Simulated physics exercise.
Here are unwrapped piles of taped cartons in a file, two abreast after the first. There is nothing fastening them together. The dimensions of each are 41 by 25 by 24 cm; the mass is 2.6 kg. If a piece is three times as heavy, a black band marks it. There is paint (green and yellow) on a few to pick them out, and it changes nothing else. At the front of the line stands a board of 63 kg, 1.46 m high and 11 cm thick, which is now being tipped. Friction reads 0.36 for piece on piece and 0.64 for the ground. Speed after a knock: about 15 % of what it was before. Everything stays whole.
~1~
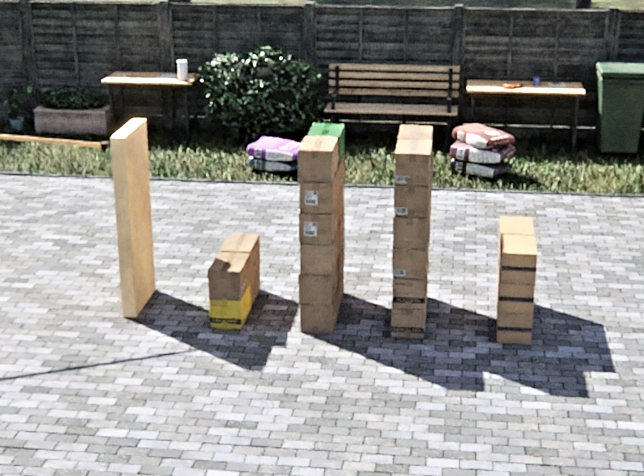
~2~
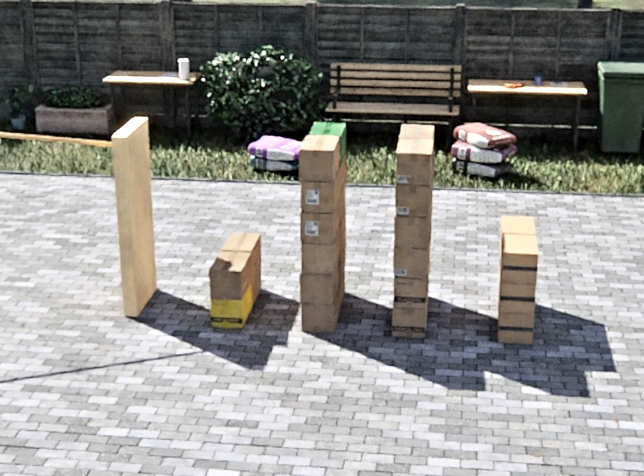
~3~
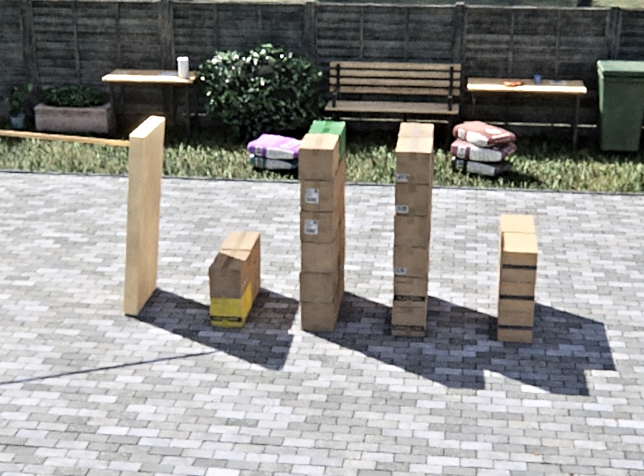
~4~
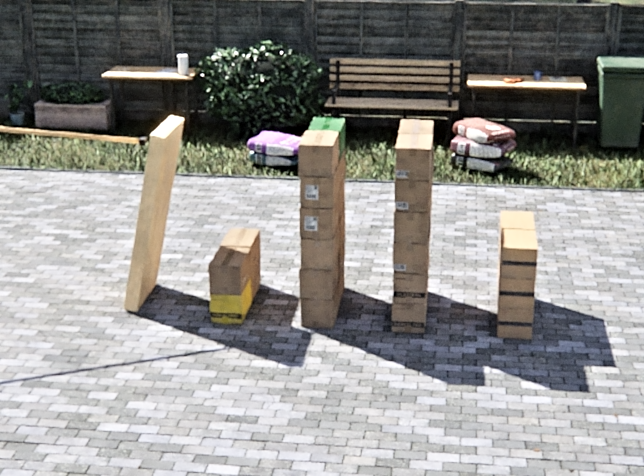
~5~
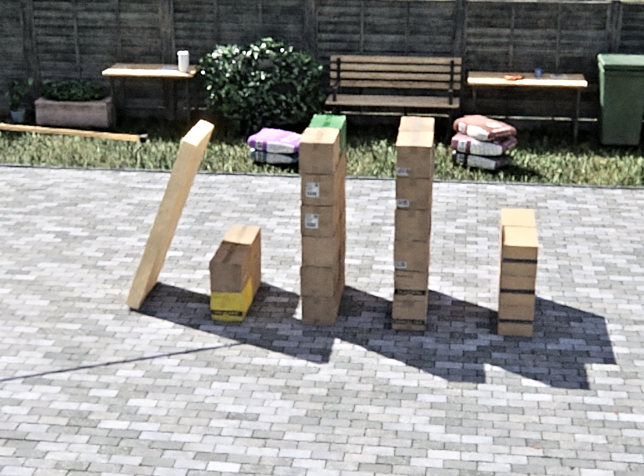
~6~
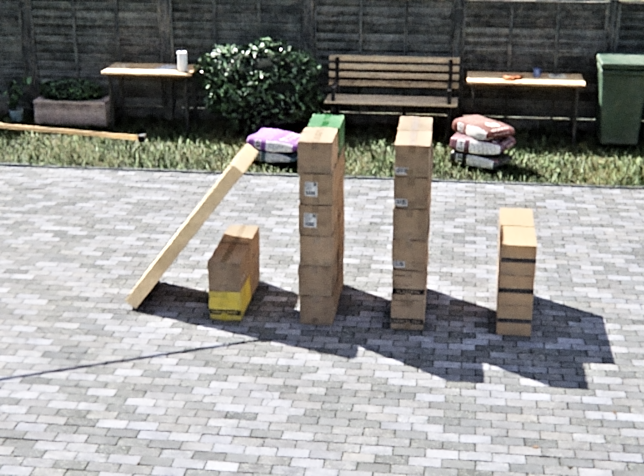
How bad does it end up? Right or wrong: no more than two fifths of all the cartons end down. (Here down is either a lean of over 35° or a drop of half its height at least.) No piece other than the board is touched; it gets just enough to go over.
Right.
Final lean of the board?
Roughly 60 degrees off upright.
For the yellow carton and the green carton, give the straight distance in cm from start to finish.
Yellow ends up 0 cm away; green ends up 0 cm away.
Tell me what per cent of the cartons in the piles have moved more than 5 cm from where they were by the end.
I get 5 %.
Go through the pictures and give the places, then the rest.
In the first frame (pixels give the middle of a visible side), pole end (103, 147) 12 cm short, board 0° from upright; yellow carton (225, 315); green carton (326, 129); none of the others has stirred.
The second frame shows pole end 1 mm in, board 0° from upright; green carton (327, 129).
The third frame shows pole end 12 cm in, board 6° from upright; green carton (327, 127); none of the others has stirred.
The fourth frame shows pole end (141, 143) 18 cm in, stopped, board 12° from upright; green carton (327, 124); none of the others has stirred.
The fifth frame shows pole end (142, 140) 18 cm in, stopped, board 21° from upright; green carton (327, 121); none of the others has stirred.
The sixth frame shows pole end (141, 139) 18 cm in, stopped, board 38° from upright; green carton (326, 121); yellow carton (225, 306); none of the others has stirred.
Then, 0.10 s past the last view, board 50° from upright; none of the 34 cartons down.
Then, 0.30 s past the last view, board 70° from upright; none of the 34 cartons down, 2 disturbed.
Then, 0.86 s past the last view, board 56° from upright; none of the 34 cartons down, 2 disturbed.
Then, 1.60 s past the last view, board 57° from upright; 1 of the 34 cartons down.
In the end, board 58° from upright; 1 of the 34 cartons down; green carton unmoved; yellow carton unmoved. That is 3 per cent. From the last view, middles, green carton near (326, 136), yellow carton near (231, 296).
